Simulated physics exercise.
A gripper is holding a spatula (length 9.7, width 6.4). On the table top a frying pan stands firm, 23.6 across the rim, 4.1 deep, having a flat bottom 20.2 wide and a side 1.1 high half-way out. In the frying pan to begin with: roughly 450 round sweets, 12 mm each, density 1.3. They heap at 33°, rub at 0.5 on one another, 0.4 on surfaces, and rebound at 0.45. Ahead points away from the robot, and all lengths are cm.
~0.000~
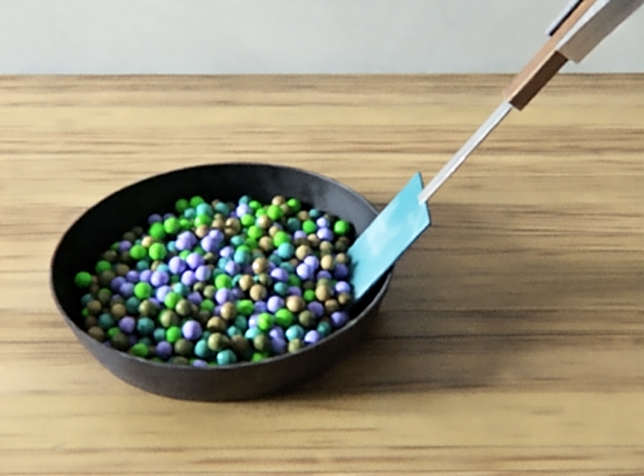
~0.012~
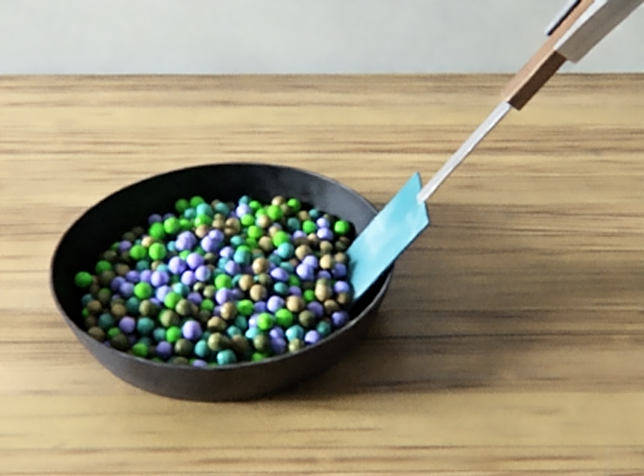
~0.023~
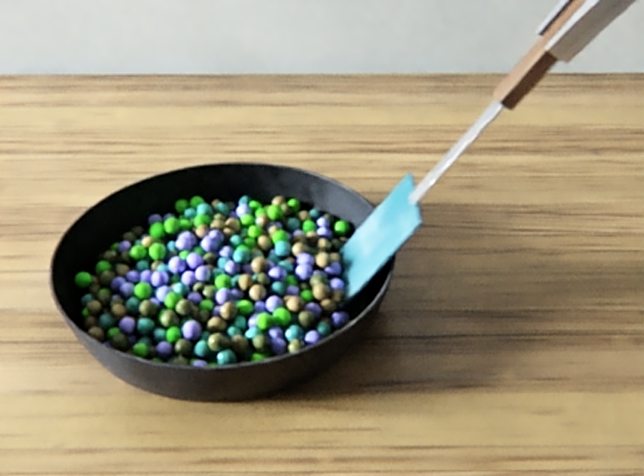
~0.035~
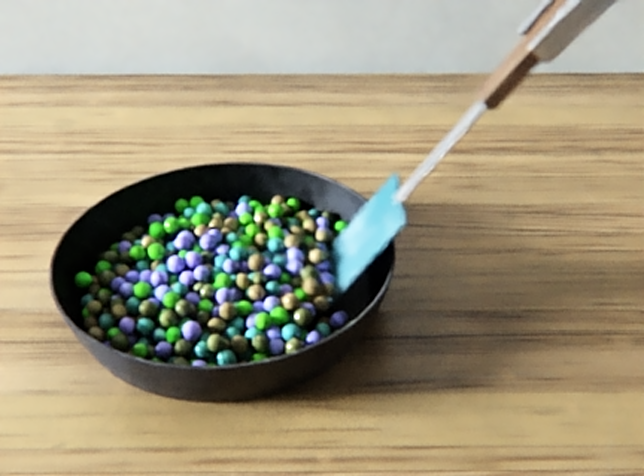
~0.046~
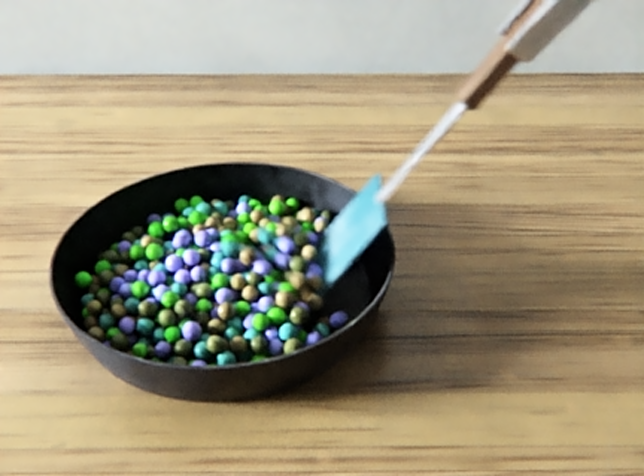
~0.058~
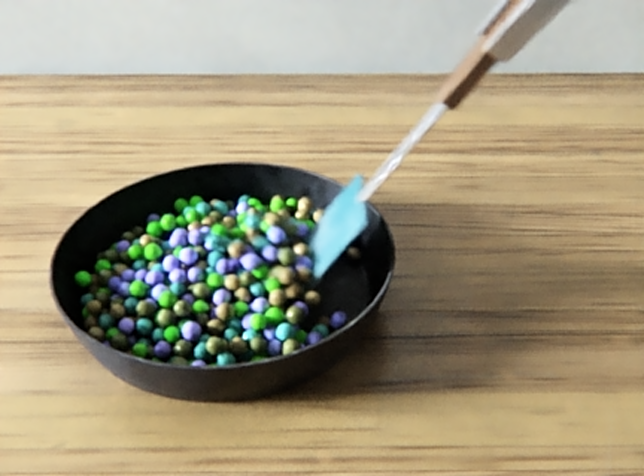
A blue spatula held by a gripper pushes colourful round sweets leftward in a dark pan.
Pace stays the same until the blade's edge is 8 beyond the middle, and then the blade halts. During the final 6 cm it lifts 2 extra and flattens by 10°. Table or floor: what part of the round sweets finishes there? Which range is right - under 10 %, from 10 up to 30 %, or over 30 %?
Right range: From 10 up to 30 %.
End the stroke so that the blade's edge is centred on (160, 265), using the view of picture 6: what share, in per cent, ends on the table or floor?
About 10 per cent.
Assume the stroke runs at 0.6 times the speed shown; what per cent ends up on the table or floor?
Near 5 in a hundred.
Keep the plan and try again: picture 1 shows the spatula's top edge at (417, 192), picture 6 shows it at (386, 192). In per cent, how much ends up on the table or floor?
I'd put it at roughly 5 per cent.
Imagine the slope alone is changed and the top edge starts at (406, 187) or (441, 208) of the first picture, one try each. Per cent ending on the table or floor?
About 20 and 15 per cent.
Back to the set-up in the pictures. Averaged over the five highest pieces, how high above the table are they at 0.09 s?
7 cm.
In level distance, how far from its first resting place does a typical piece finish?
Somewhere near 2 centimetres, I reckon.
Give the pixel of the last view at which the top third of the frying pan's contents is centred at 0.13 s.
Around (175, 251).
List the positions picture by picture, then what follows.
The first picture shows the spatula top edge at (425, 196), sloping 55°; upper third of the load around (231, 266), from x 85 to 355, top at y 205; 446 in the frying pan.
The second picture shows the spatula top edge at (424, 196), sloping 55°; upper third of the load around (231, 266), from x 85 to 355, top at y 205.
The third picture shows the spatula top edge at (416, 196), sloping 55°; upper third of the load around (236, 269), from x 85 to 355, top at y 205.
The fourth picture shows the spatula top edge at (401, 196), sloping 55°; upper third of the load around (239, 265), from x 85 to 355, top at y 205.
The fifth picture shows the spatula top edge at (382, 196), sloping 55°; upper third of the load around (239, 259), from x 85 to 355, top at y 200.
The sixth picture shows the spatula top edge at (363, 196), sloping 55°; upper third of the load around (238, 258), from x 85 to 355, top at y 200; 446 in the frying pan.
After 0.09 s, sloping 55°, highest piece 7 above the table; 446 in the frying pan.
After 0.13 s, sloping 52°, highest piece 8 above the table; 446 in the frying pan.
After 0.35 s, sloping 45°, highest piece 17 above the table; 363 in the frying pan, 71 on the table or floor, 12 on the blade or in flight.
After 1.40 s, sloping 45°, highest piece 5 above the table; 362 in the frying pan, 84 on the table or floor.
In the end, 362 in the frying pan, 84 on the table or floor. That is 19 % on the table or floor.
